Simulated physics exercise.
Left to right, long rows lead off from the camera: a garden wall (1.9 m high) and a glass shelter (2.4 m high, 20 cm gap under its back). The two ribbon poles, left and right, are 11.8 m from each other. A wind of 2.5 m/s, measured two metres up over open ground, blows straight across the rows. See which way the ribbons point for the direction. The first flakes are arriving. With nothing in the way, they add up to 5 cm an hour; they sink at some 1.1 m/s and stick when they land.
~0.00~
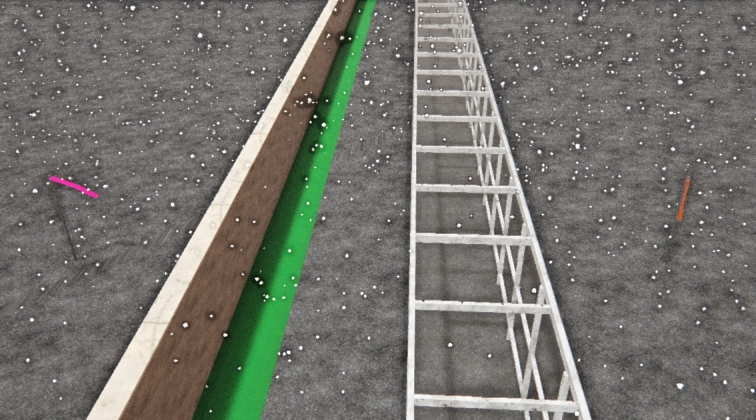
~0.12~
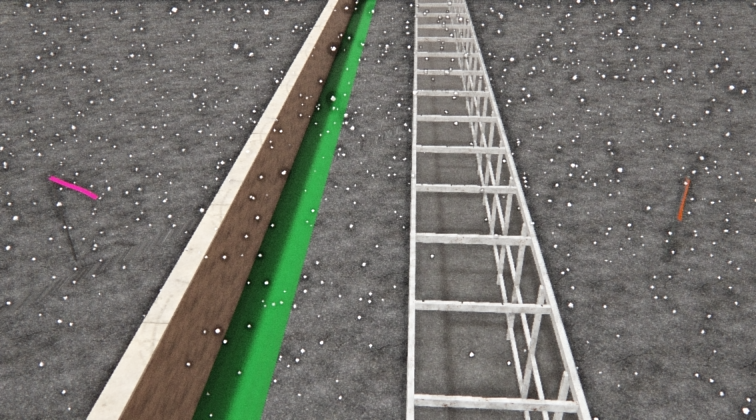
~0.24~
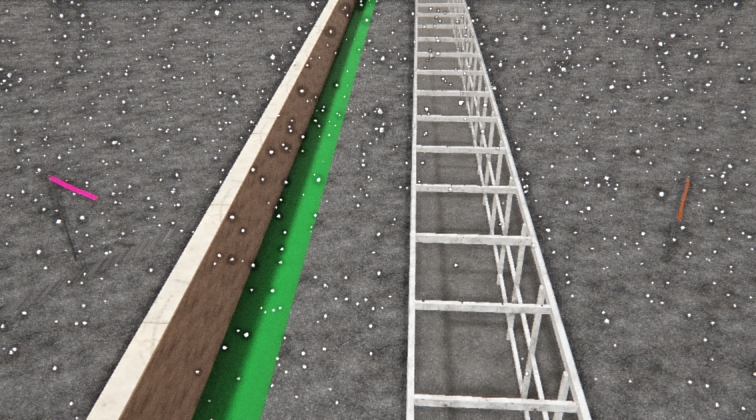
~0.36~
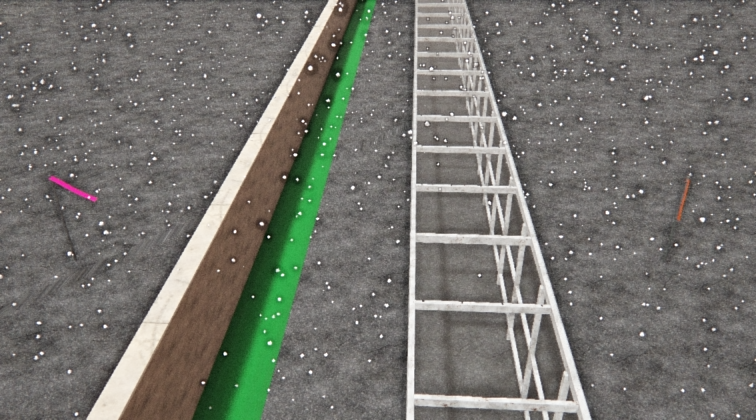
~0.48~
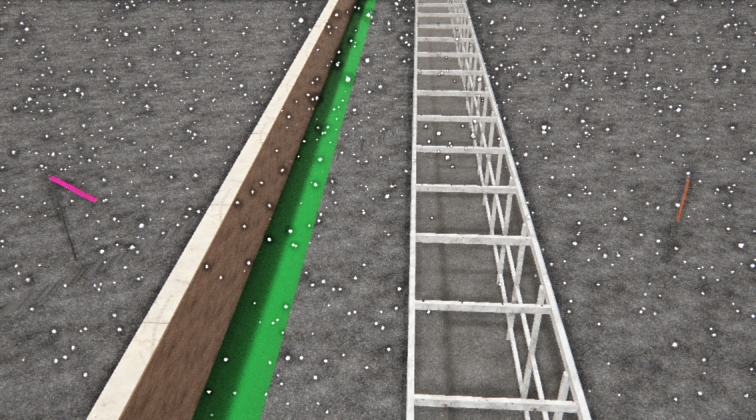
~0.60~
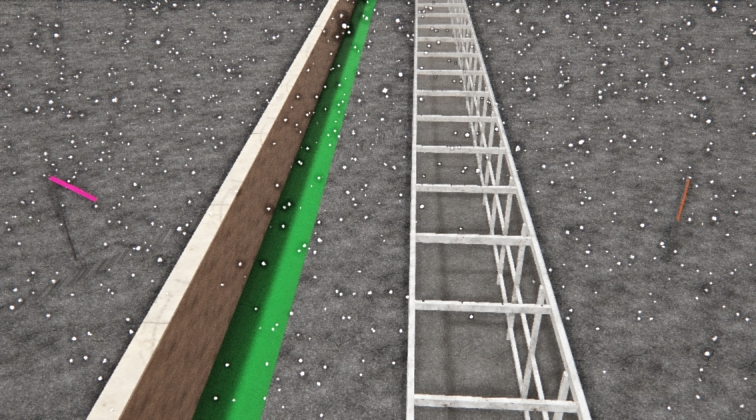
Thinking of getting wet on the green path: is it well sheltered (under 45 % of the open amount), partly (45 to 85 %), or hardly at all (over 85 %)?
I would say it gets from 45 to 85 % of the open amount.
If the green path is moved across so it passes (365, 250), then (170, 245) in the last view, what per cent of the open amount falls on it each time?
It would get around 70 percent the first time and around 100 percent the second.
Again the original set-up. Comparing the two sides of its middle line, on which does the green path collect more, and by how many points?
Result: Right section leads by approx. 15 points.
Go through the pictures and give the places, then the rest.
In the first frame, the left ribbon ends at (97, 196), leaning 65 degrees to the right.
In the second frame, the right ribbon ends at (679, 220), hanging almost straight and the green one passes (284, 247).
In the third frame, the left ribbon ends at (96, 199), leaning 65 degrees to the right, above the rows the flakes slant 75 degrees from upright, towards the right and the top of the glass shelter crosses (457, 115).
In the fourth frame, the right ribbon ends at (678, 220), hanging almost straight and the green one passes (304, 189).
In the fifth frame, the left ribbon ends at (96, 201), leaning 60 degrees to the right and above the rows the flakes slant 75 degrees from upright, towards the right.
In the sixth frame, the right ribbon ends at (677, 220), hanging almost straight and the top of the glass shelter crosses (457, 115).
In 10 minutes the green path collects 6 mm against 8 mm in the open.
In 30 minutes the green path collects 18 mm against 25 mm in the open.
In 60 minutes the green path collects 37 mm against 50 mm in the open, so the green path has 73 % of the open amount; the left half of it has 66 %, the right half 81 %.
